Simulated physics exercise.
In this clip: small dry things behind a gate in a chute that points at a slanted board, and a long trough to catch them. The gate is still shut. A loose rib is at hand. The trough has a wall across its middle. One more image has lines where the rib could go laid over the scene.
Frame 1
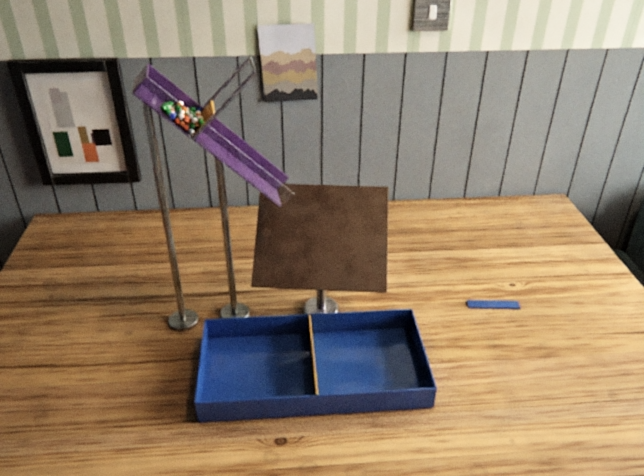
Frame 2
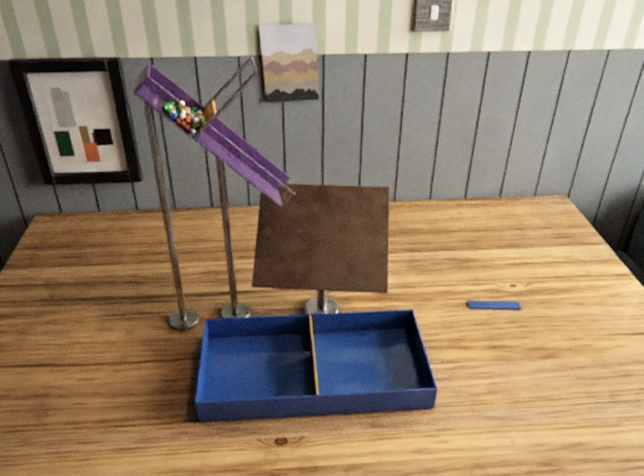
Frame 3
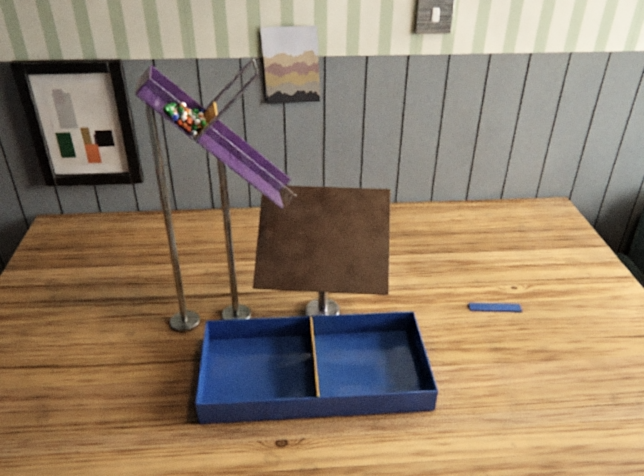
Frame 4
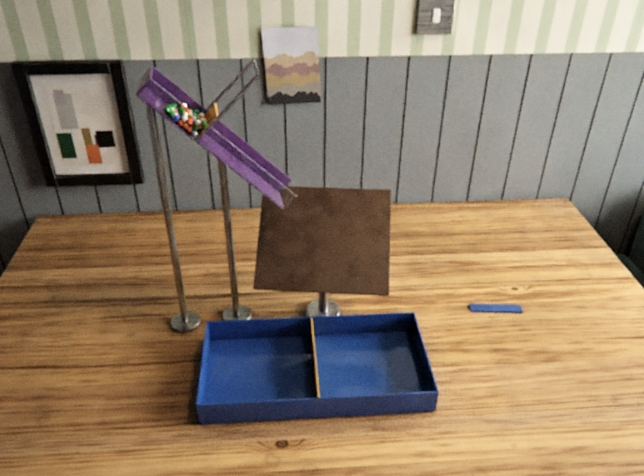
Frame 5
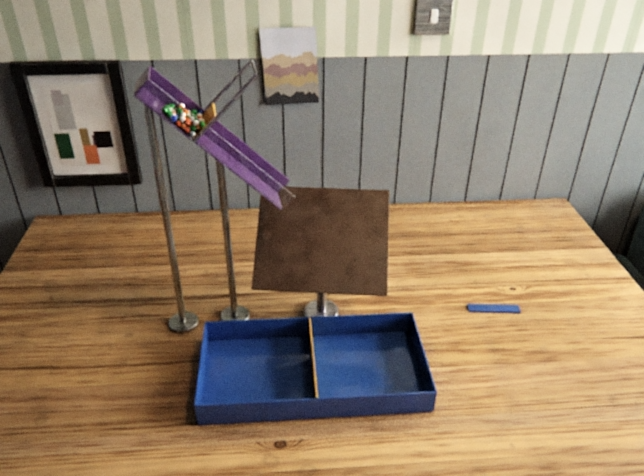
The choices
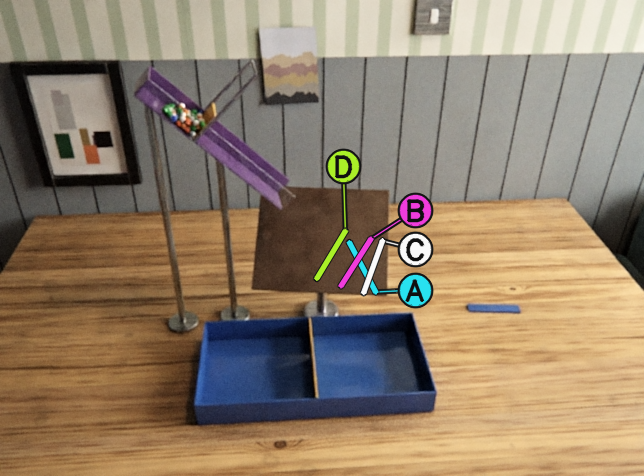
The video shows multicoloured beads resting behind a gate in a sloping purple chute, above a tilted brown board and a divided blue trough on a wooden table, with a blue strip lying nearby; nothing visibly moves apart from slight shifts of the view.
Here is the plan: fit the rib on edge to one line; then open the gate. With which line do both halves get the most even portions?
The answer is line B.
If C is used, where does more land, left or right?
More lands on the right.
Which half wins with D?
Left.
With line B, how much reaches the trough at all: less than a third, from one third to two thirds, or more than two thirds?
It is more than two thirds.
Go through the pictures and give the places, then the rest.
In the first picture, load behind the gate at (186, 115), round plastic beads; lip of the chute at (279, 198), sloping fairly steeply.
In the second picture, middle of the board at (322, 236), tilted fairly steeply; middle of its low edge at (319, 290); of its high edge at (325, 185).
In the third picture, front corners of the trough at (196, 404) and (438, 391); front end of its middle wall at (319, 397); gate still shut at (212, 112).
In the fourth picture, middle of the load at (189, 118); lip at (281, 201).
In the fifth picture, middle of the load at (187, 118); lip at (279, 201).
On the marked copy, line A from (349, 242) to (375, 292); line B from (370, 239) to (341, 285); line C from (382, 240) to (363, 292); line D from (345, 231) to (316, 278).
For line A, of what is caught, a small part in the left half, nearly all in the right.
For line B, of what is caught, about half in the left half, about half in the right.
For line C, of what is caught, a small part in the left half, nearly all in the right.
For line D, of what is caught, most in the left half, a small part in the right.
